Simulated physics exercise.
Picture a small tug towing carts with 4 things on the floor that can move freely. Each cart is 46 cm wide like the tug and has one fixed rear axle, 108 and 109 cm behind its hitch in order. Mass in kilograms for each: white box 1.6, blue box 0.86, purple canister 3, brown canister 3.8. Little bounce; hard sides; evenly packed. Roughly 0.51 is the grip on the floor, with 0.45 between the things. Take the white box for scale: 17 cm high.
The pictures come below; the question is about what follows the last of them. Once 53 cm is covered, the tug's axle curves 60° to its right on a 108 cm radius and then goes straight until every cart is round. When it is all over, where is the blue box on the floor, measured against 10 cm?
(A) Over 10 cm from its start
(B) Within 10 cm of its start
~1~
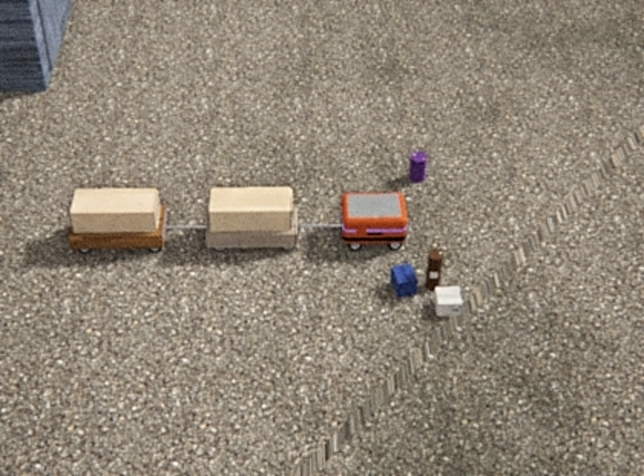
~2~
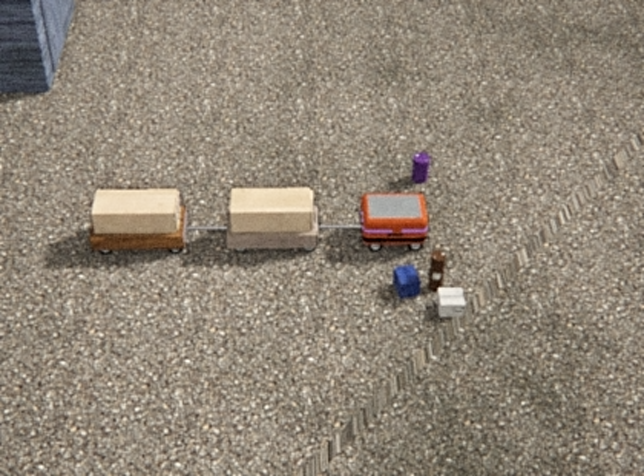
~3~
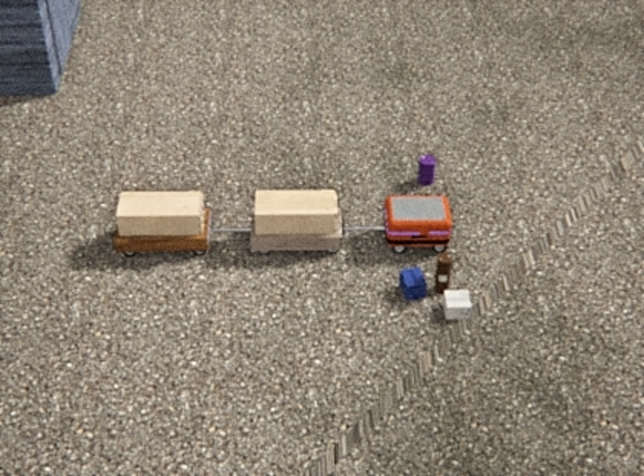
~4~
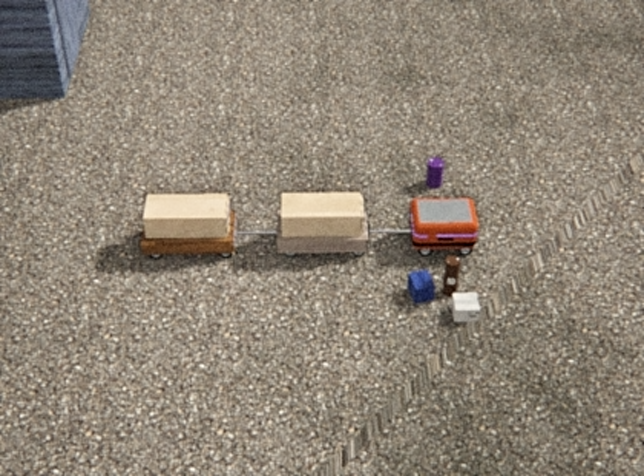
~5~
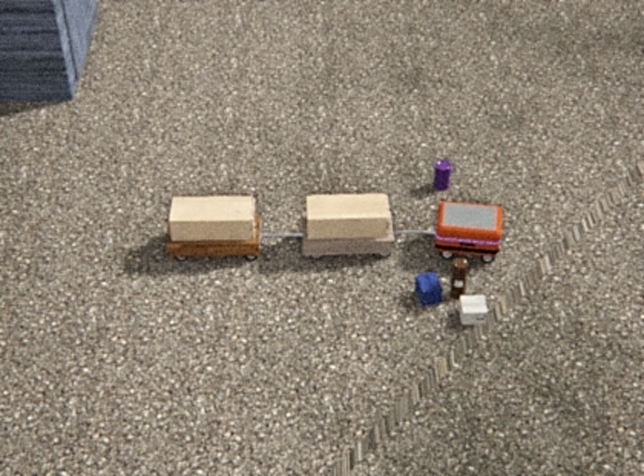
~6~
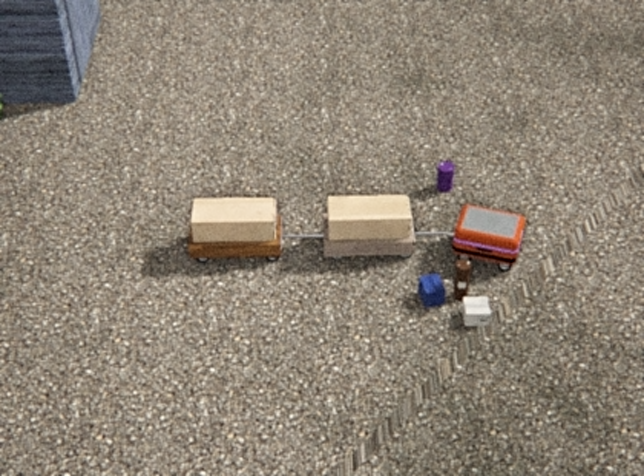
B.
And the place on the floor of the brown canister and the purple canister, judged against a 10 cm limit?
First the brown canister: It departs its position; then the purple canister: It stays in position.
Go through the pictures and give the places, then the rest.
In the first picture, 0 cm covered; blue box (404, 281); white box (448, 301).
In the second picture, 18 cm covered; brown canister (437, 271); white box (451, 303).
In the third picture, 35 cm covered; purple canister (427, 170); brown canister (443, 274).
In the fourth picture, 53 cm covered; white box (465, 308); purple canister (435, 173).
In the fifth picture, 70 cm covered; brown canister (459, 279); white box (473, 310).
In the sixth picture, 88 cm covered; blue box (432, 291); purple canister (445, 177).
Then, 0.70 s after the last picture, 150 cm covered.
Then, 2.00 s after the last picture, 264 cm covered.
Then, 3.00 s after the last picture, 352 cm covered; blue box slid 2 cm near (432, 292); brown canister slid 11 cm.
Then, 3.90 s after the last picture, 431 cm covered; blue box slid 2 cm near (432, 292); brown canister slid 17 cm; white box slid 5 cm.
At rest, not toppled but over 10 cm from the start, brown canister; the other 3 in place, give or take 10 cm. Seen from the same camera at the end, blue box near (432, 292).
